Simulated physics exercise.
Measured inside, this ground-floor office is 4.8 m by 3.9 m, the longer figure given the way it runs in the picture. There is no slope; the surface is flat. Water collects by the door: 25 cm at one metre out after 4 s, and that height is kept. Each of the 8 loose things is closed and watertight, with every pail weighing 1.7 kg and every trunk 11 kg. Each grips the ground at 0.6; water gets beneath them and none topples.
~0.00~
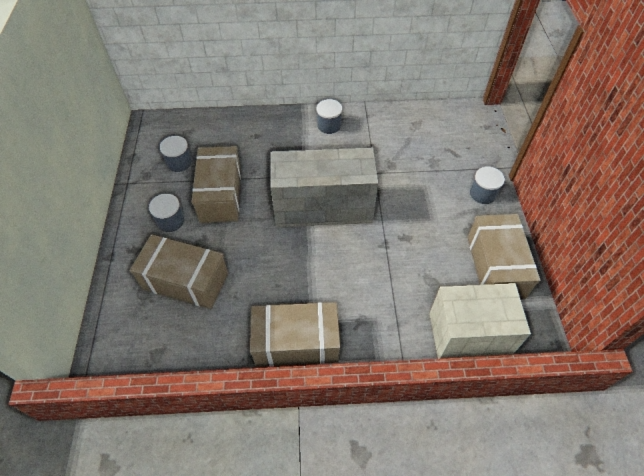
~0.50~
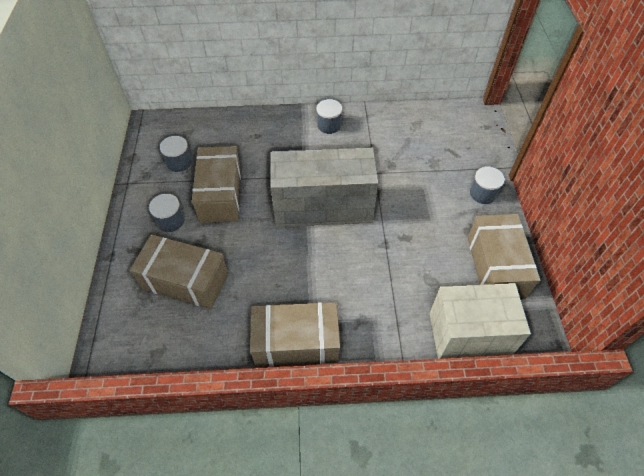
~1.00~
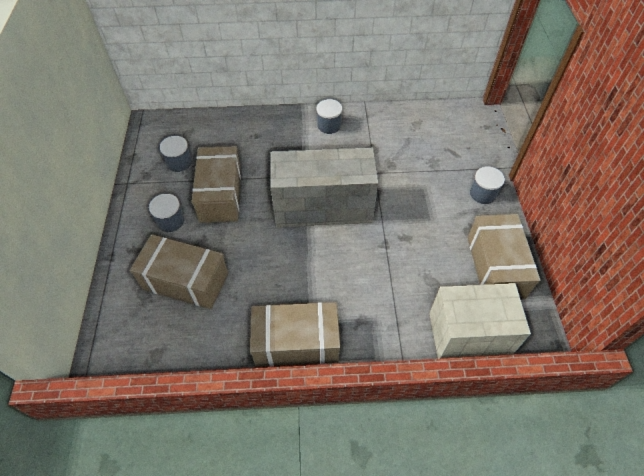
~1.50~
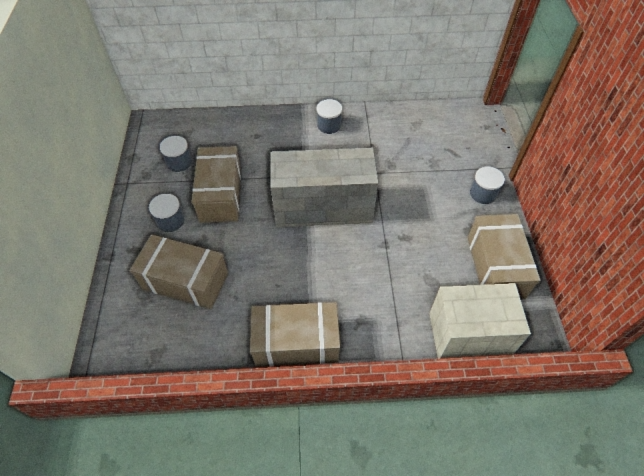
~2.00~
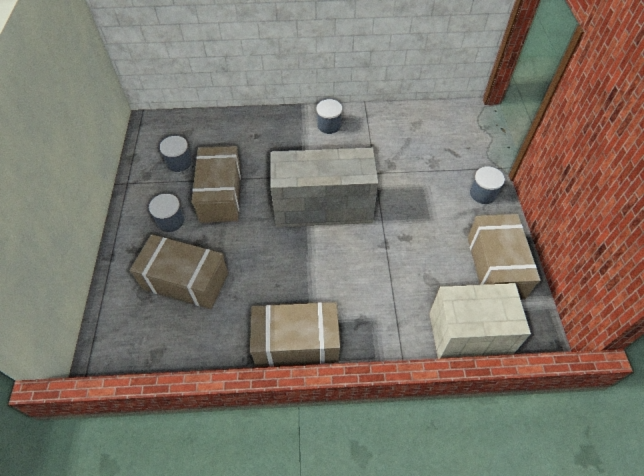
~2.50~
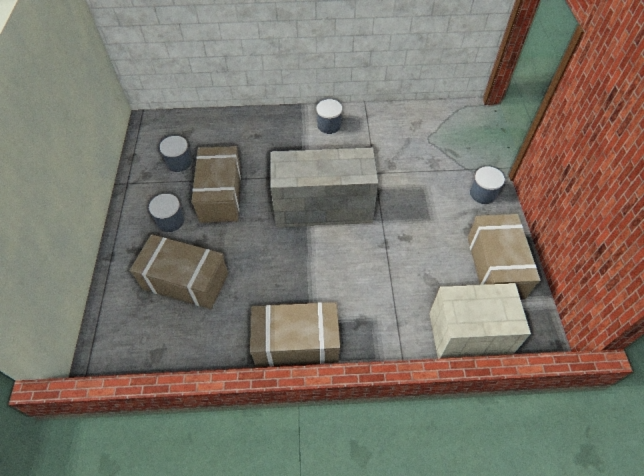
Greenish water spreads over the pavement outside a low brick wall, while the walled space, with its cardboard boxes, pale blocks and pails, stays dry at first. The water then slips through the doorway at upper right and forms a small puddle on the floor inside; the objects stay still.
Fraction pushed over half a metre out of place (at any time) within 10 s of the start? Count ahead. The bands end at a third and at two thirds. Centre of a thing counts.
Some of them.
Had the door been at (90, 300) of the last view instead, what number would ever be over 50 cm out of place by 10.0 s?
The answer would then be 6.
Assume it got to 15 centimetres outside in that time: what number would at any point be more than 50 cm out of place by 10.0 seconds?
Count: 4.
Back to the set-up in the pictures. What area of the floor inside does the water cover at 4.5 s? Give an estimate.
About 6.5 m2 is covered.
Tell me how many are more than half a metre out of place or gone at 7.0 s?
At that time I count 4.
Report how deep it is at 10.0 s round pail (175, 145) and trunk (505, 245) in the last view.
First about 18 cm, second about 3 cm.
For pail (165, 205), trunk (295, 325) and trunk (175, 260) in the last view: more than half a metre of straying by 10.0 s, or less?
One by one in that order: Above; below; above.
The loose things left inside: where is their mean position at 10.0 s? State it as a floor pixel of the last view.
About (297, 304).
After 3.5 s 0 of 8 are over 50 cm from their spots; 0 afloat.
After 4.5 s 1 of 8 are over 50 cm from their spots; 1 afloat.
After 7.0 s 4 of 8 are over 50 cm from their spots; 3 afloat.
After 10.0 s 5 of 8 are over 50 cm from their spots, and 5 have been at some point; 6 afloat.
